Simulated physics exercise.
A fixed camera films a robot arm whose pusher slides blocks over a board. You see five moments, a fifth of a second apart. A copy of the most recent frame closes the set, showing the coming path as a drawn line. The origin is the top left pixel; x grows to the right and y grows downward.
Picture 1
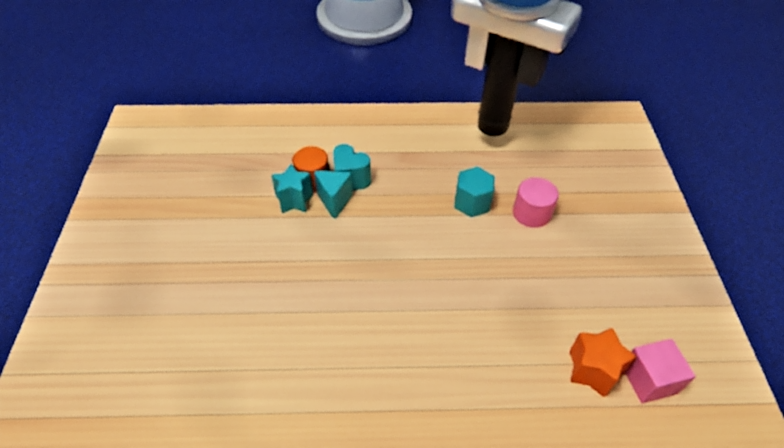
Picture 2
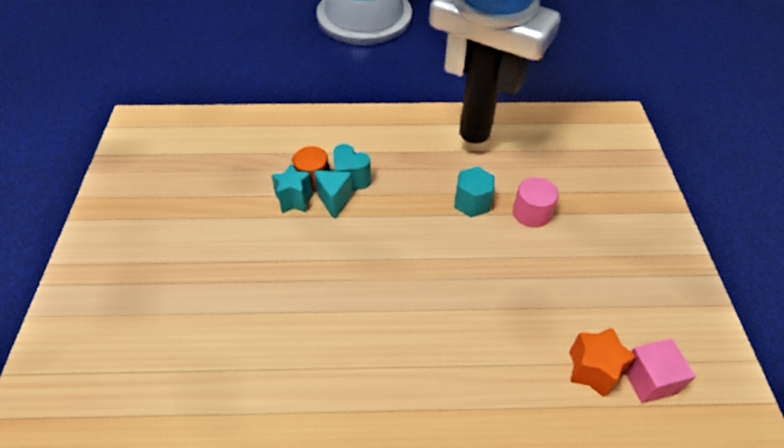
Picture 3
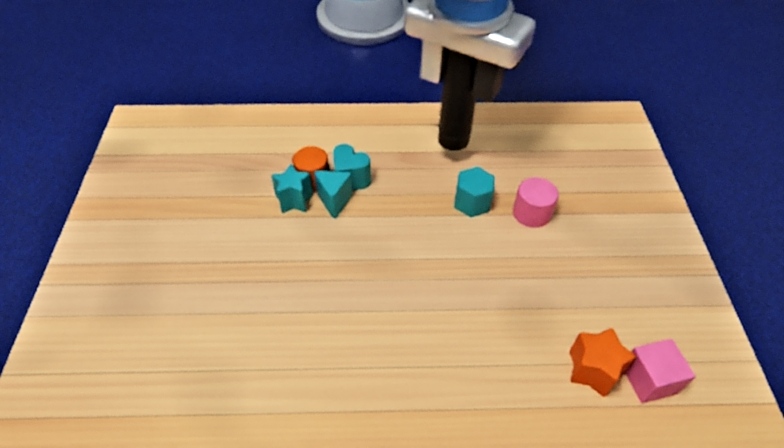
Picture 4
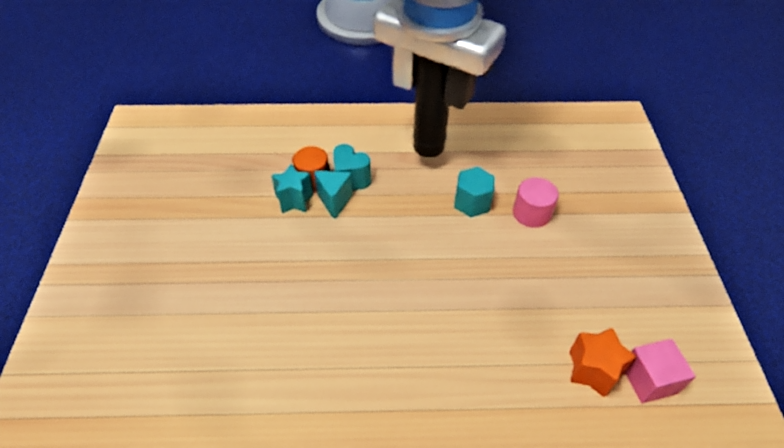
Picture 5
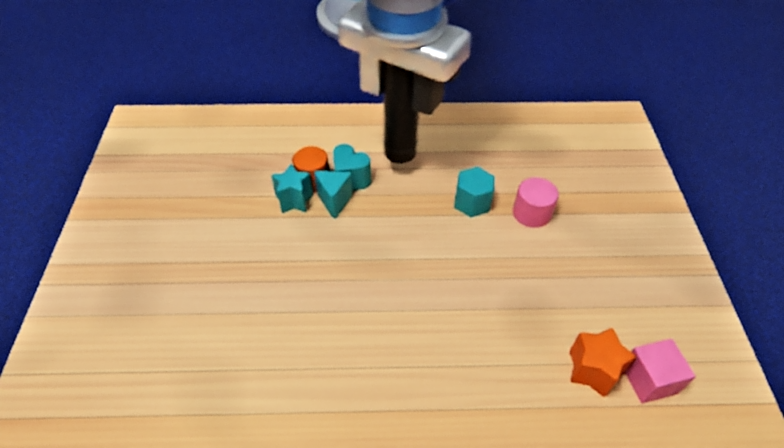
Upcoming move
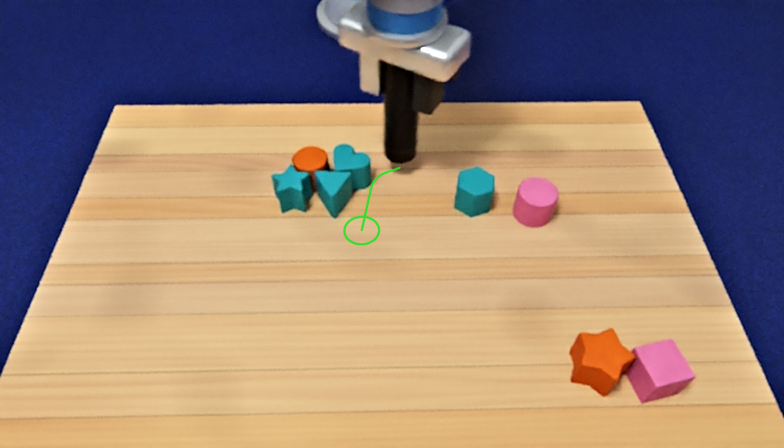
A pale wooden board lies on a deep blue surface, seen from above at an angle by a camera that stays still. An orange cylinder clusters with a turquoise star, triangle and heart at upper left, a turquoise hexagonal block and pink cylinder sit right of centre, and an orange star touches a pink cube at lower right. A robot arm's black pusher glides steadily left along the far edge, drifting slightly nearer, while every block stays put.
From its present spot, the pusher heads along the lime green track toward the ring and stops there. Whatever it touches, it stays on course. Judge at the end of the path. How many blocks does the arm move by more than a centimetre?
My answer is two.
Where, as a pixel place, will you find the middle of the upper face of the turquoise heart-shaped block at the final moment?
At roughly (337, 169).
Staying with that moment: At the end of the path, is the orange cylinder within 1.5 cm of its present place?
I'd say yes.
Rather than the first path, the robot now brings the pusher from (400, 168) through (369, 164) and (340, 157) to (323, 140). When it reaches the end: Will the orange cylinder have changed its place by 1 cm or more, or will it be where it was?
The push reaches it.
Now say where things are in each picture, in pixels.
The first picture shows pusher's lower end at (493, 127); turquoise star-shaped block at (290, 178); orange cylinder at (310, 157); turquoise triangle at (332, 179); turquoise heart-shaped block at (349, 157).
The second picture shows pusher at (475, 134); blocks still.
The third picture shows pusher at (453, 141); blocks still.
The fourth picture shows pusher at (429, 147); blocks still.
The fifth picture shows pusher at (400, 153); turquoise star-shaped block at (290, 178); orange cylinder at (310, 157); turquoise triangle at (332, 179); turquoise heart-shaped block at (349, 157).
Drawn move, from (400, 168) over (374, 181) and (367, 205) to (362, 230).
On the path given first. One third of the way, pusher at (374, 166); orange cylinder at (306, 157); turquoise triangle at (331, 182); turquoise heart-shaped block at (339, 161), turned 25° clockwise.
Two thirds of the way, pusher at (367, 190); orange cylinder at (305, 156); turquoise triangle at (320, 191), turned 25° clockwise; turquoise heart-shaped block at (337, 170), turned 65° clockwise.
At the end, pusher at (361, 216); turquoise star-shaped block still; orange cylinder at (305, 156); turquoise triangle at (320, 191), turned 25° clockwise; turquoise heart-shaped block at (337, 169), turned 65° clockwise.
